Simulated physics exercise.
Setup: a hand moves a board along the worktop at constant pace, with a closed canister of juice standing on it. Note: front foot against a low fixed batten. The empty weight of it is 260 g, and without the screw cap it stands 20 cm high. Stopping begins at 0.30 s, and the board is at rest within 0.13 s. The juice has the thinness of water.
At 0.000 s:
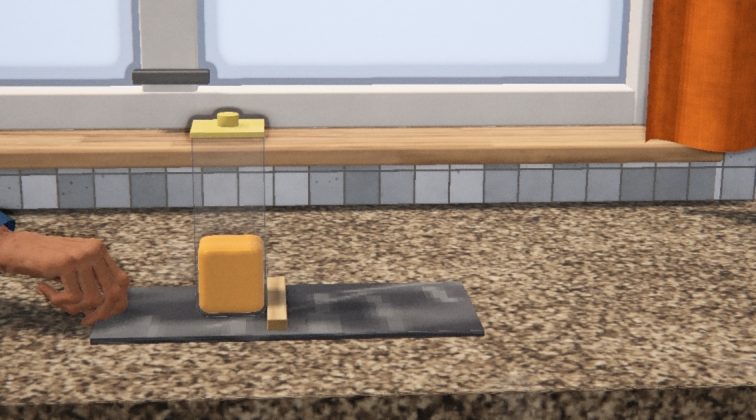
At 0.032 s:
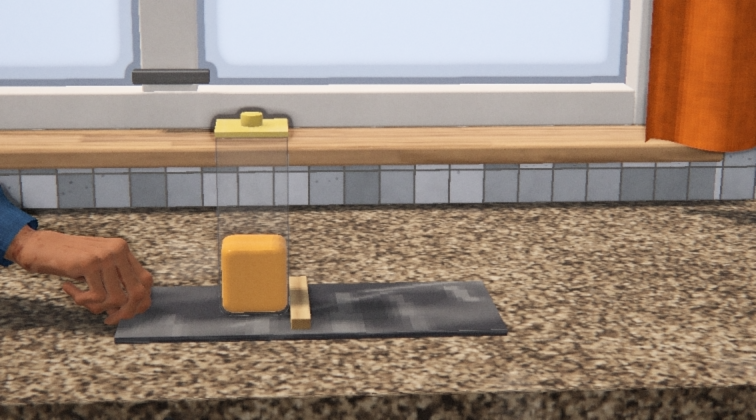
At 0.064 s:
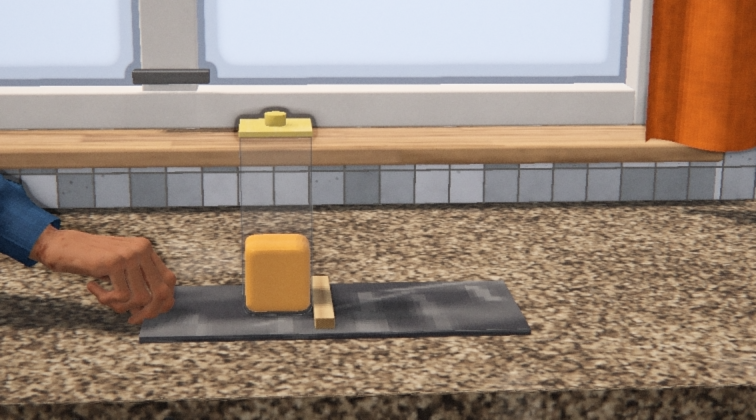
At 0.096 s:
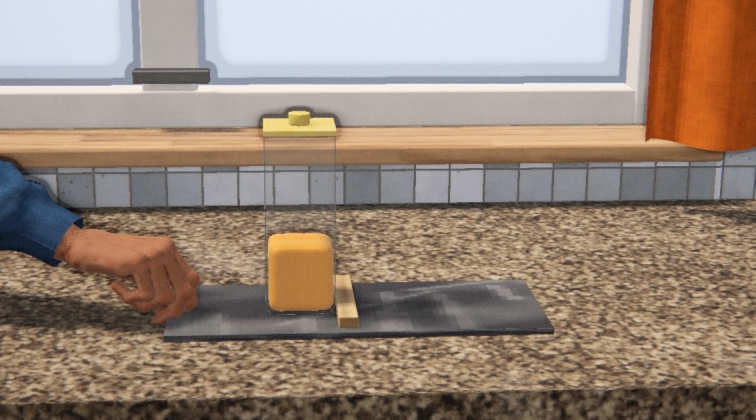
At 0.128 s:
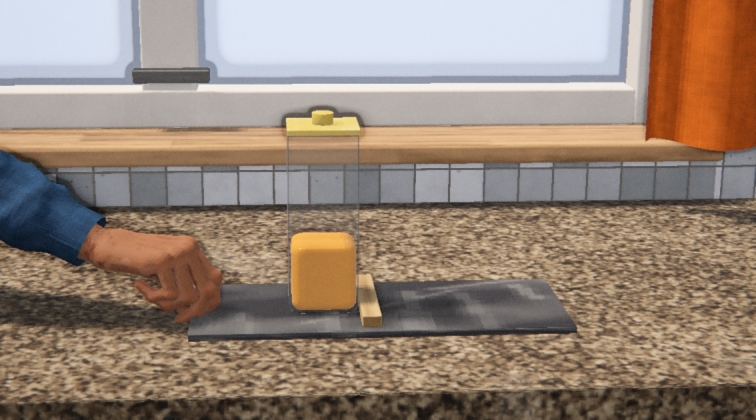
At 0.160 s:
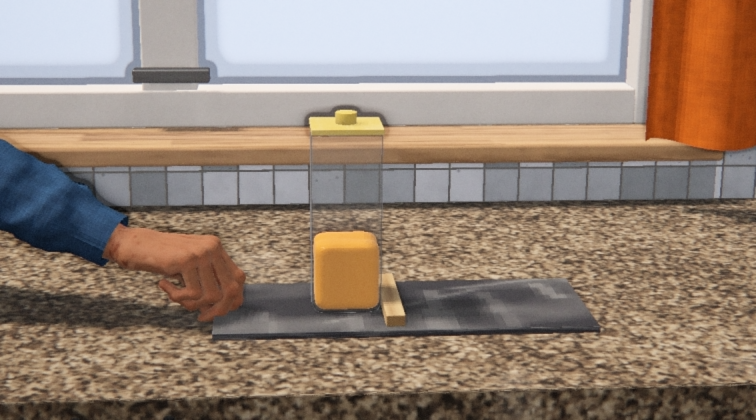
The clip opens with a hand at the left end of a dark board on a speckled worktop, with a closed, clear canister of orange juice standing on it beside a small wooden strip. The hand slides the board steadily a short way right, the canister riding upright and more sleeve coming into view.
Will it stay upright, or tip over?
Most likely it does not go down.
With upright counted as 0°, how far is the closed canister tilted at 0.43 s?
About 6°.
Then, 0.43 s in, the board moves at 0.00 m/s; the closed canister leans 6°.
Then, 0.55 s in, the closed canister leans 6°.
Then, 0.71 s in, the closed canister stands where it began.
Then, 0.93 s in, the closed canister stands where it began.
Finally, the closed canister stands where it began.
